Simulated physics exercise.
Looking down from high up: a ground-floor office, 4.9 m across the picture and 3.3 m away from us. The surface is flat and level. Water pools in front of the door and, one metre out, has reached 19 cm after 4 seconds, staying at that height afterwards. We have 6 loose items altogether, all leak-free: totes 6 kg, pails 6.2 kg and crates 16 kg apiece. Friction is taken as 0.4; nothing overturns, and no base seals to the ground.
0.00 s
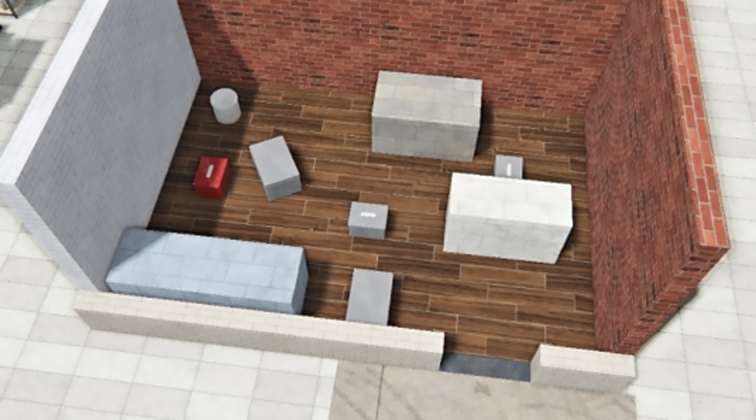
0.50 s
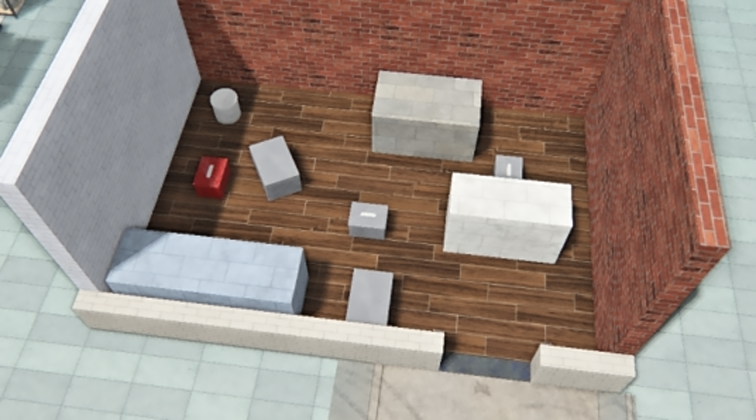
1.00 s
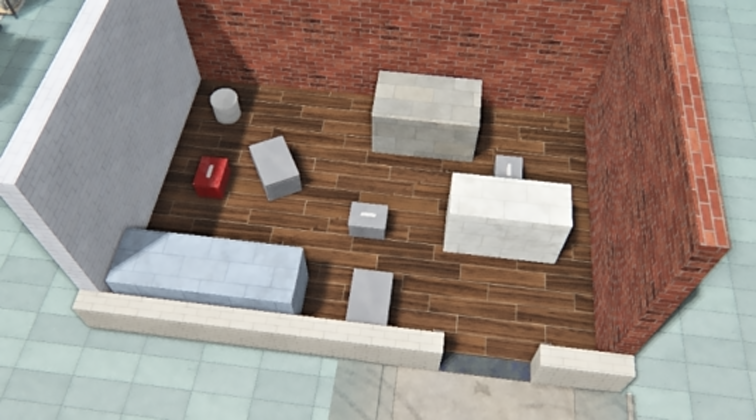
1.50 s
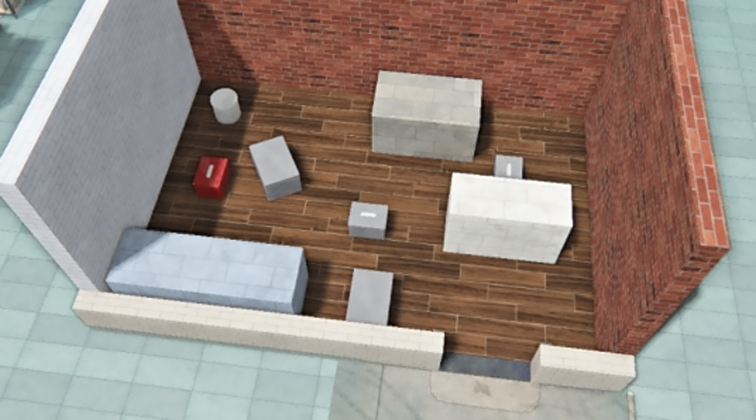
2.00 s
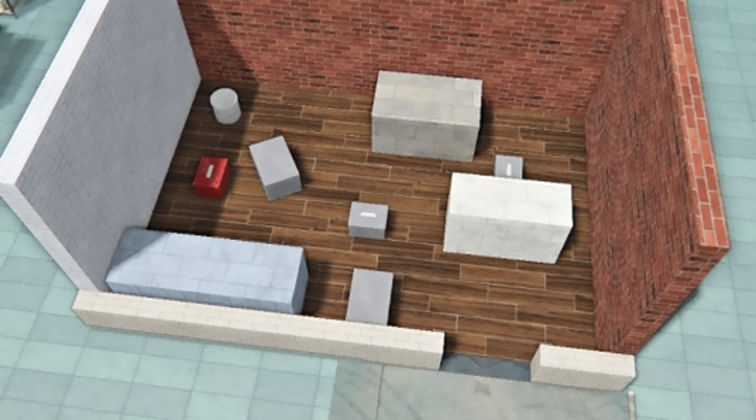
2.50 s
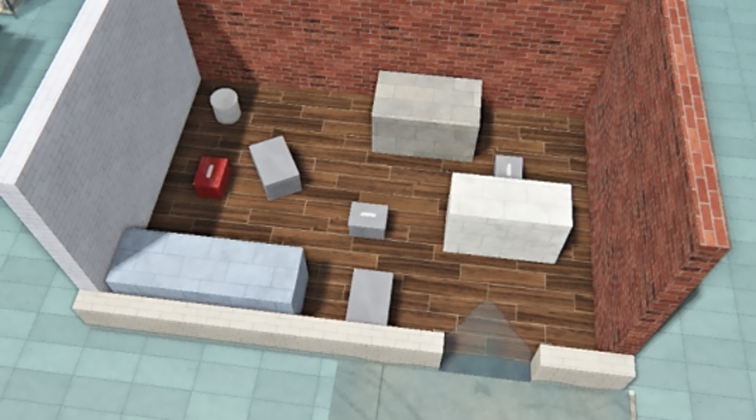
Ground-floor office seen from above, paving outside turning blue-green, then a small patch of water spreading inside the doorway, furniture staying still.
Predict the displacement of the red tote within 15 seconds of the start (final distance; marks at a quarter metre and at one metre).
Movement: Limited.
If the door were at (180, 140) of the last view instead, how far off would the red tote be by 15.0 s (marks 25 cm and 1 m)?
Result for the red tote - displaced slightly.
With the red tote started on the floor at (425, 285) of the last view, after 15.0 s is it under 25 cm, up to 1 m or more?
By then it winds up well off.
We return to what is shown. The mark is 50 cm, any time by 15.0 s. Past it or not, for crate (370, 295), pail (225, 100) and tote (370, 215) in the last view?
In that order: Below, above, above.
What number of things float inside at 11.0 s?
Tally: 3 of them.
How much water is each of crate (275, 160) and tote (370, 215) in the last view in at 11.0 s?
First roughly 5 cm, second roughly 9 cm.
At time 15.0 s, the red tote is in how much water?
Roughly 10 cm deep.
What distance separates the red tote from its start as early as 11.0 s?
20 cm or so by then.
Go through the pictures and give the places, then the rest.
The red tote at (210, 172), on the bottom; 0.0 m2 under water; 0 of 6 have shifted, in the first frame.
The red tote at (210, 172), on the bottom; 0.0 m2 under water; 0 of 6 have shifted, in the second frame.
The red tote at (210, 172) rests on the ground; 0.0 m2 under water; 0 of 6 have shifted, in the third frame.
The red tote at (210, 172), on the bottom; 0.0 m2 under water; 0 of 6 have shifted, in the fourth frame.
The red tote at (210, 172) rests on the ground; 0.0 m2 under water; 0 of 6 have shifted, in the fifth frame.
The red tote at (210, 172) rests on the ground; water covers 0.3 m2; 0 of 6 have shifted, in the sixth frame.
After 3.5 s the red tote is near (210, 172), 0.0 m from its start, aground; 0 afloat.
After 6.8 s the red tote is near (210, 172), 0.0 m from its start, aground; 0 afloat.
After 11.0 s the red tote is near (211, 160), 0.2 m from its start, afloat; 3 afloat.
After 15.0 s the red tote is near (182, 148), 0.5 m from its start, afloat; 6 afloat.
